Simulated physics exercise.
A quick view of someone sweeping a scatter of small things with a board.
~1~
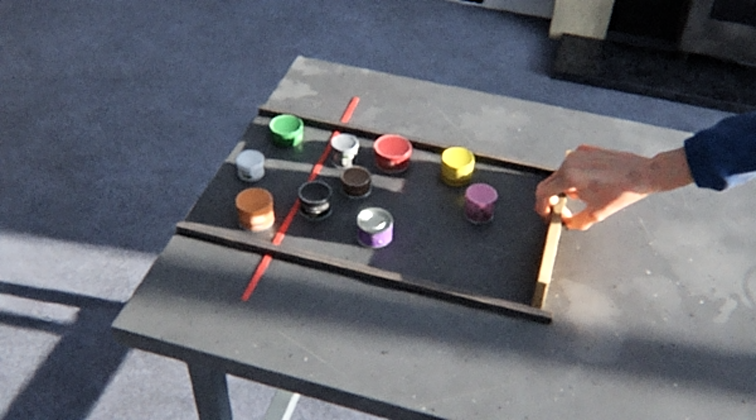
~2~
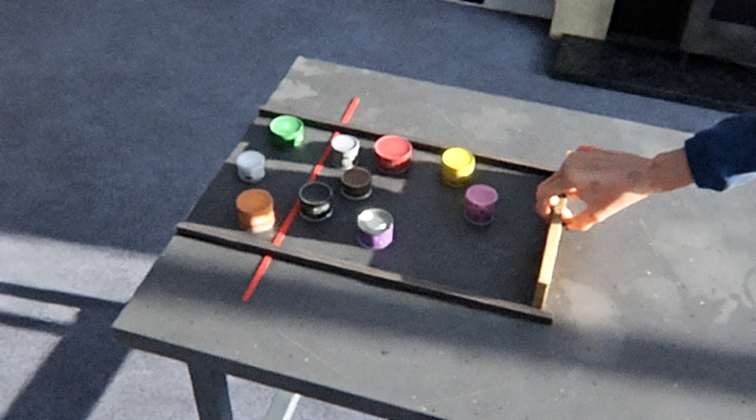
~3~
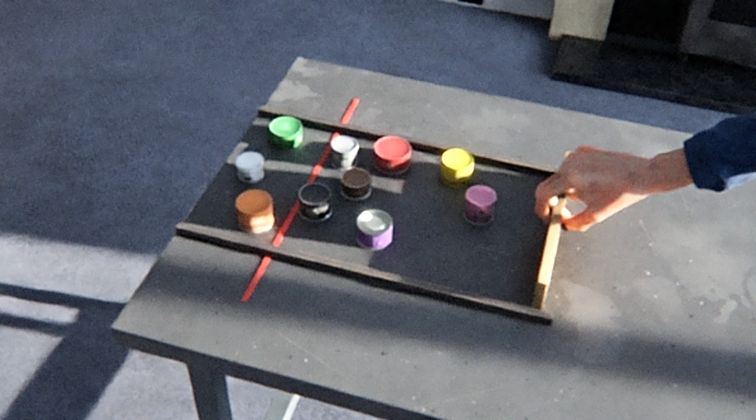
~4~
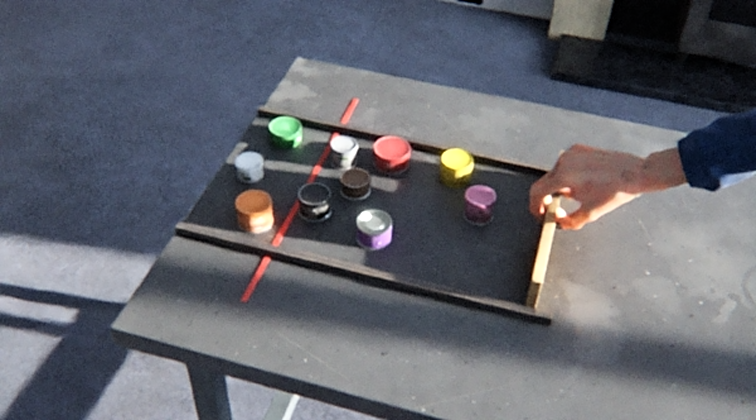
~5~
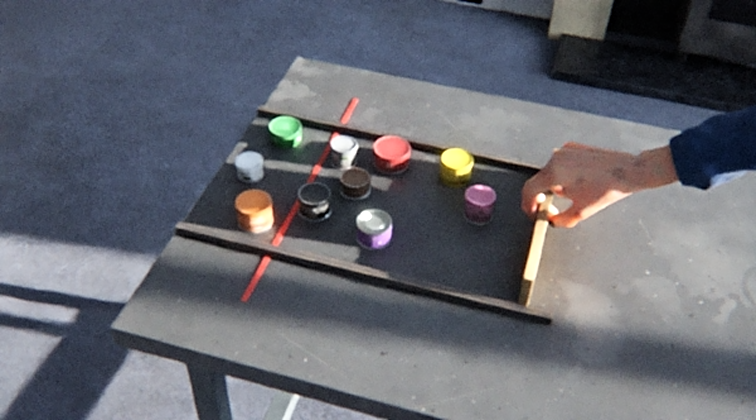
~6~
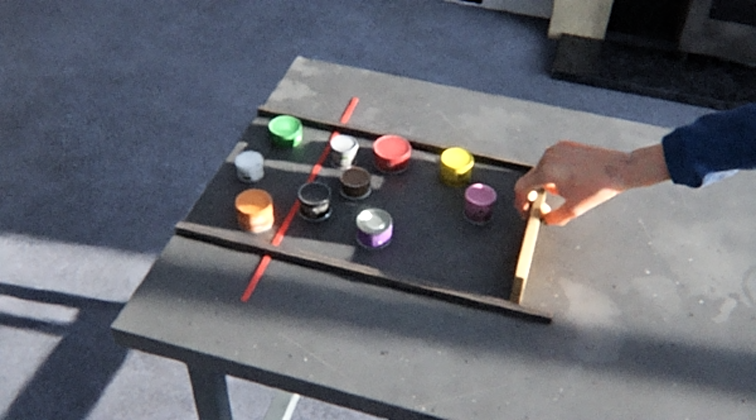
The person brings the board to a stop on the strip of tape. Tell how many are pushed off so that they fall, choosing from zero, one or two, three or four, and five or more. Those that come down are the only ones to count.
The count is zero.
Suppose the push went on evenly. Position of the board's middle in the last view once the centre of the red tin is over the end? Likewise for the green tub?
Its middle is about (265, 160) and about (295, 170).
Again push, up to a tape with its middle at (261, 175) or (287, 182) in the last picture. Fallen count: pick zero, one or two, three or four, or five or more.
In turn: 3 or 4, then either one or two.
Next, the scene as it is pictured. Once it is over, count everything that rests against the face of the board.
Number in contact with it: 5.
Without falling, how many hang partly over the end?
That adds up to 1.
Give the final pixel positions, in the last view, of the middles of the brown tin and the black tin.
In the last picture the brown tin sits at (267, 173) while the black tin sits at (284, 189).
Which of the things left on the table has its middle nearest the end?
Foremost: The green tub.
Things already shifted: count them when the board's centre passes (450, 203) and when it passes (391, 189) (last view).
First 2, then 6.
Soon after, none off yet; white pot at rest near (250, 167); green tub at rest near (286, 132); orange tin at rest near (255, 211).
At rest, the number that fall off is zero.
